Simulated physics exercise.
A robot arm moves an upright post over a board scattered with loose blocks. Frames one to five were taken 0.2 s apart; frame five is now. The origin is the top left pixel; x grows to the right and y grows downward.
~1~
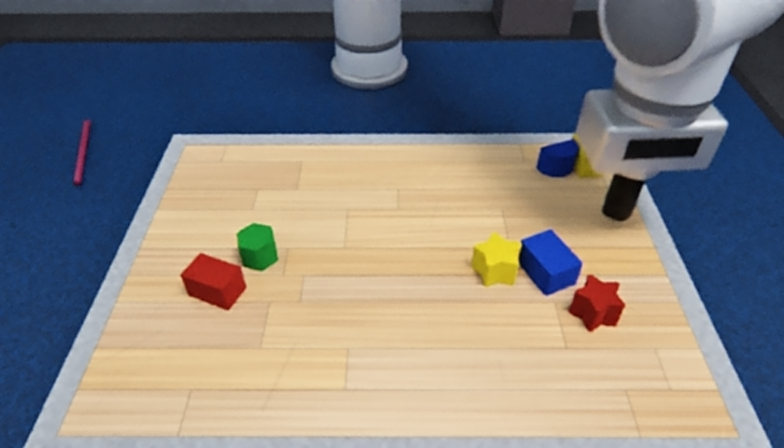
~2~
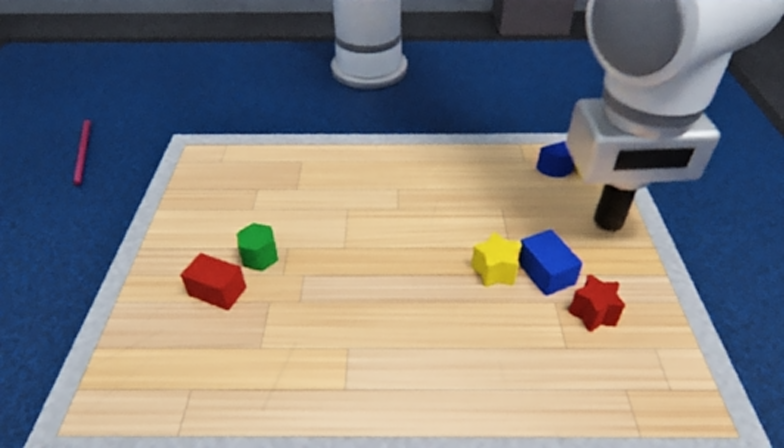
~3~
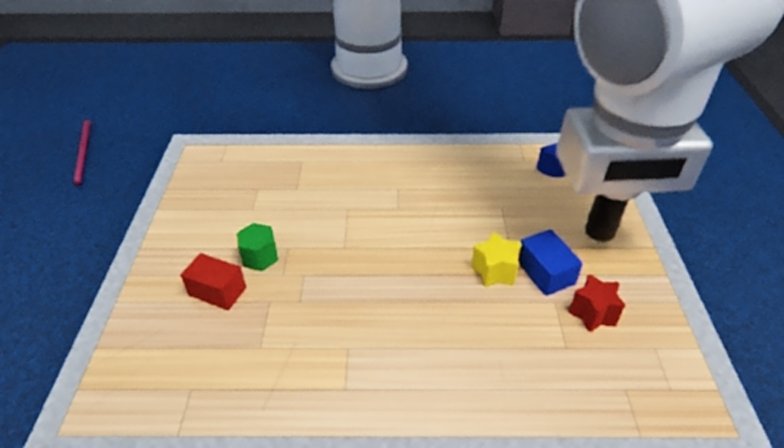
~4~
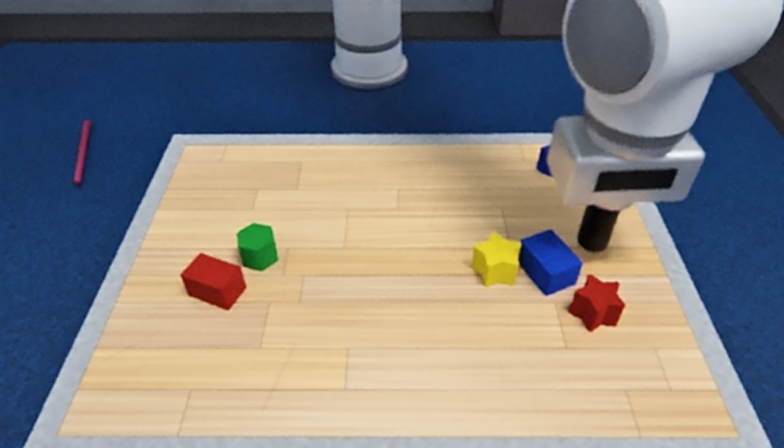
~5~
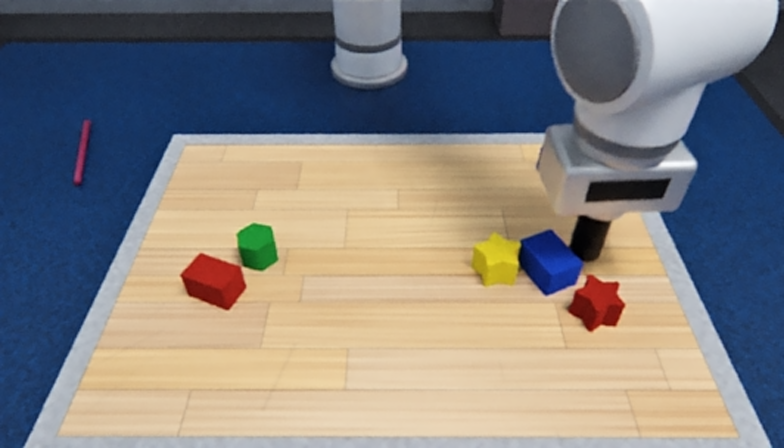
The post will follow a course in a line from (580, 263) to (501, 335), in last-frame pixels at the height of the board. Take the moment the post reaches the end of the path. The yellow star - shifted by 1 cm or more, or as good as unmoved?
The yellow star will be pushed away from where it stands.
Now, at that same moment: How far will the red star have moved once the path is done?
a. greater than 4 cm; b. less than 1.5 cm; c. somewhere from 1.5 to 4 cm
The one that fits is b, less than 1.5 cm.
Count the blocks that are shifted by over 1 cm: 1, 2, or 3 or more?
I count two.
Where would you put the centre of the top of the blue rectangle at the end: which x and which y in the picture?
The middle of its top is at (503, 270).
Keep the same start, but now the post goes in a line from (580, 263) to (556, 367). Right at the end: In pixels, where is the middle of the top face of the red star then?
Near (608, 324).
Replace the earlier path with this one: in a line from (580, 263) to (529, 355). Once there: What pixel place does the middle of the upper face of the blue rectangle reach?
The middle of the upper face of the blue rectangle will lie at about (530, 266) in the picture.
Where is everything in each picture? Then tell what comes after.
Lower end of the post (616, 213), tops of blocks, yellow star (499, 249), blue rectangle (552, 251), red star (602, 292), in the first picture.
Post (608, 223), blocks as before, in the second picture.
Post (600, 233), blocks as before, in the third picture.
Post (592, 242), blocks as before, in the fourth picture.
Post (584, 252), yellow star (499, 249), blue rectangle (552, 251), red star (602, 292), in the fifth picture.
What follows on the original path. One third of the way, post (559, 275); yellow star (486, 247); blue rectangle (526, 260), turned 40° clockwise.
Two thirds of the way, post (532, 300); yellow star (475, 245), turned 30° clockwise; blue rectangle (504, 270), turned 70° clockwise.
At the end, post (503, 324); yellow star (475, 245), turned 30° clockwise; blue rectangle (503, 270), turned 70° clockwise; red star not moved.
